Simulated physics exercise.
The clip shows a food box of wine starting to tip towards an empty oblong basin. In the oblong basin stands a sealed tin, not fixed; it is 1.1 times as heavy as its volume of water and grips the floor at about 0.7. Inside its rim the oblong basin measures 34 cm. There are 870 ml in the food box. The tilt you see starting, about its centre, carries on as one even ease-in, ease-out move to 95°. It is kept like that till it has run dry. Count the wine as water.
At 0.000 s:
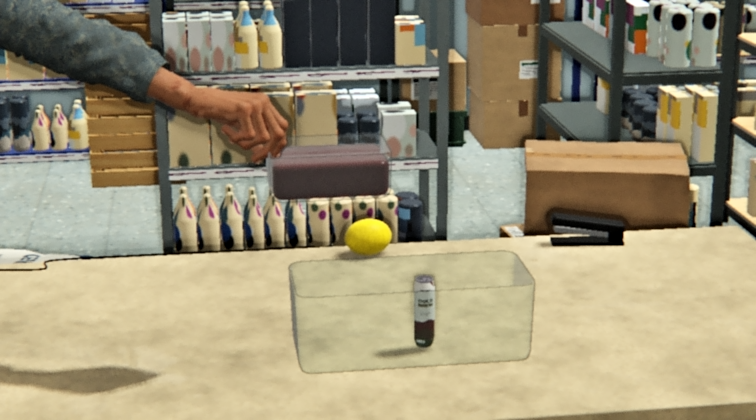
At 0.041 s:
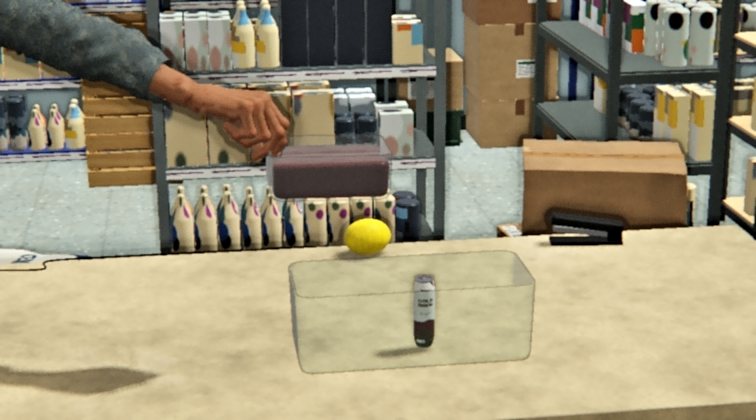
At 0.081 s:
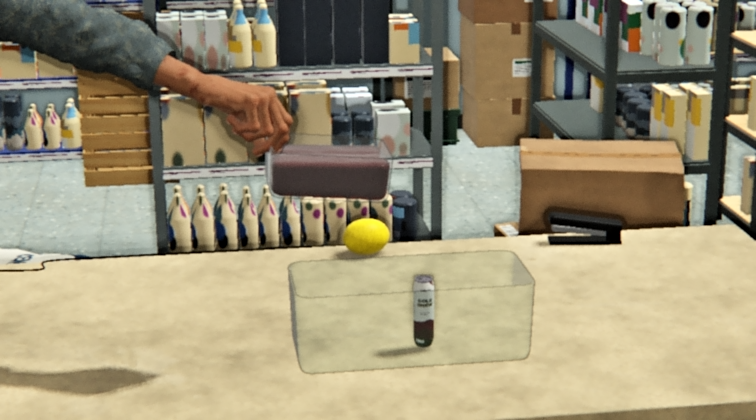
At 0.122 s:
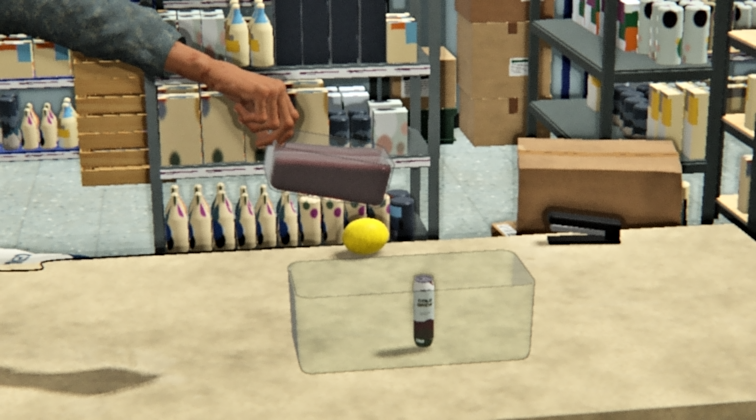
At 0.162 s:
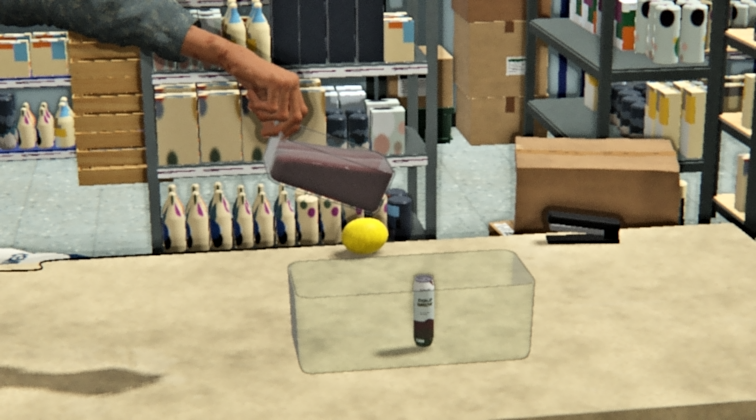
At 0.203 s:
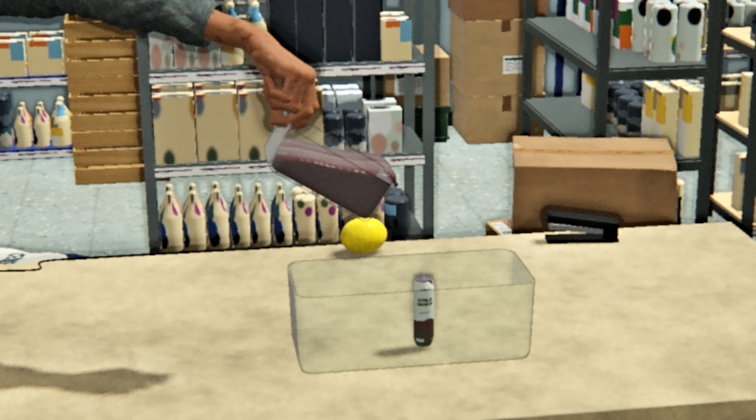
Hand tilting a clear box of dark red wine steadily down to the right above an oblong basin holding a small tin.
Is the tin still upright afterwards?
It stays up.
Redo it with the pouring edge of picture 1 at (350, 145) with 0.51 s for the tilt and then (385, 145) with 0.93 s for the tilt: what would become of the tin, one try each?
First it topples; then it keeps standing.
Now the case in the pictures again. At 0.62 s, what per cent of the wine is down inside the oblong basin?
Near 84 in a hundred.
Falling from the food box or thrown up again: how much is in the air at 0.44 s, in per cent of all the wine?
Near 58 in a hundred.
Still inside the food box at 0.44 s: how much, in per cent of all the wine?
Some 16 per cent.
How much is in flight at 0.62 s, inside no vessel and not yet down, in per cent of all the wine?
Some 6 per cent.
After 0.44 s the tilt is 91° and 16 per cent is still to pour; the tin stands where it began.
After 0.62 s the tilt is 95° and 3 per cent is still to pour; the tin stands where it began.
After 0.81 s the tilt is 95° and 2 per cent is still to pour; the tin stands where it began.
After 1.01 s the tilt is 95° and 1 per cent is still to pour; the tin stands where it began.
In the end the tin stands where it began.
